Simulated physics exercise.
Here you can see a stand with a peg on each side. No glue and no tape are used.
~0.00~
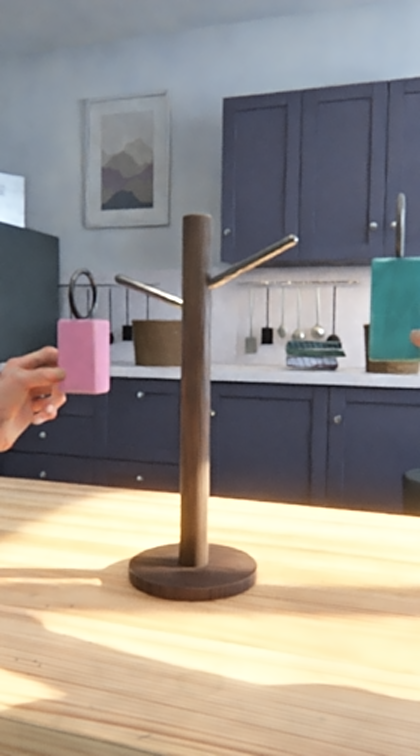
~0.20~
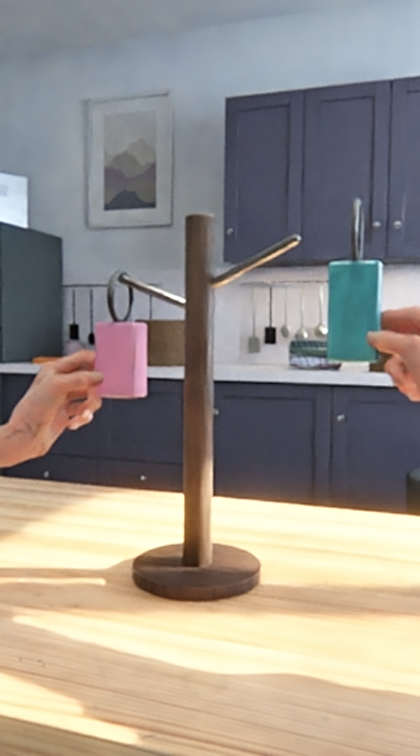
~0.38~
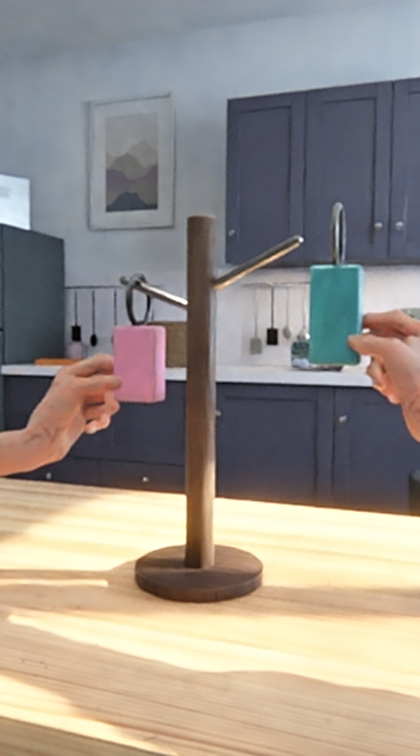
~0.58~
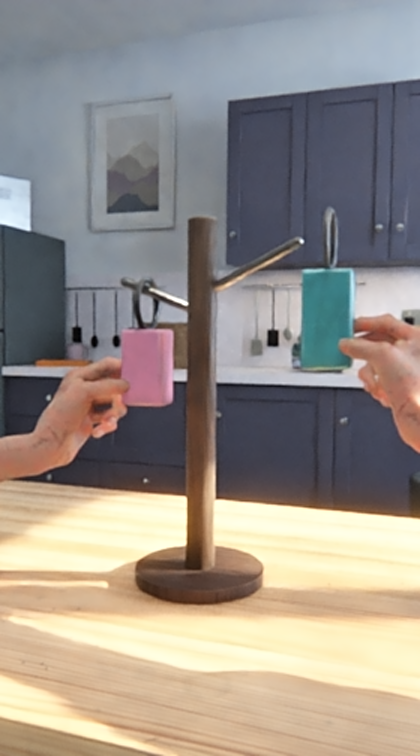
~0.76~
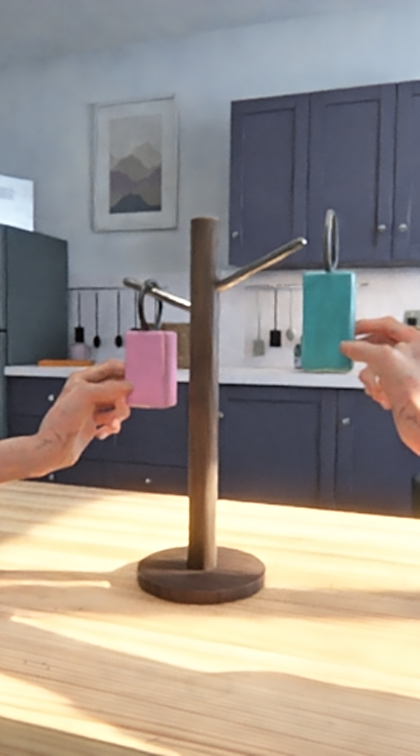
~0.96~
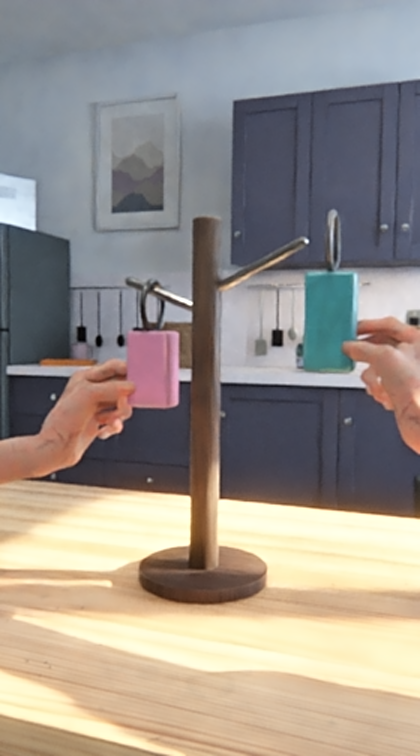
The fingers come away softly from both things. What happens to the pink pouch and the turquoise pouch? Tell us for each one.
The pink pouch is going to keep its grip; the turquoise pouch is going to lose its grip.
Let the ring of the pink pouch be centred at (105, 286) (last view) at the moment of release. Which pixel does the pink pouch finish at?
Rest point, approximately (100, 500).
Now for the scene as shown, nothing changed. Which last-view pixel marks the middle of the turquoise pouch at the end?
Somewhere around pixel (326, 518).
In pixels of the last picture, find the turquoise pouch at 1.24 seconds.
Its middle is close to (326, 519).
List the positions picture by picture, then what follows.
In the first frame, still on the way; pink pouch (84, 331); turquoise pouch (398, 278); peg stand (200, 400).
In the second frame, still on the way; turquoise pouch (356, 281); peg stand (203, 399).
In the third frame, still on the way; pink pouch (139, 337); peg stand (205, 401).
In the fourth frame, still on the way; turquoise pouch (329, 289); peg stand (206, 402).
In the fifth frame, still on the way; pink pouch (151, 342); peg stand (208, 402).
In the sixth frame, in place, still held; pink pouch (153, 343); turquoise pouch (332, 291); peg stand (210, 402).
Around 1.14 s, pink pouch at rest near (153, 344); turquoise pouch in the air near (330, 376).
Around 1.24 s, pink pouch at rest near (154, 344); turquoise pouch come down near (326, 519).
Finally (2.0 s), the pink pouch hangs there, near (156, 344); the turquoise pouch slips down, near (326, 518).
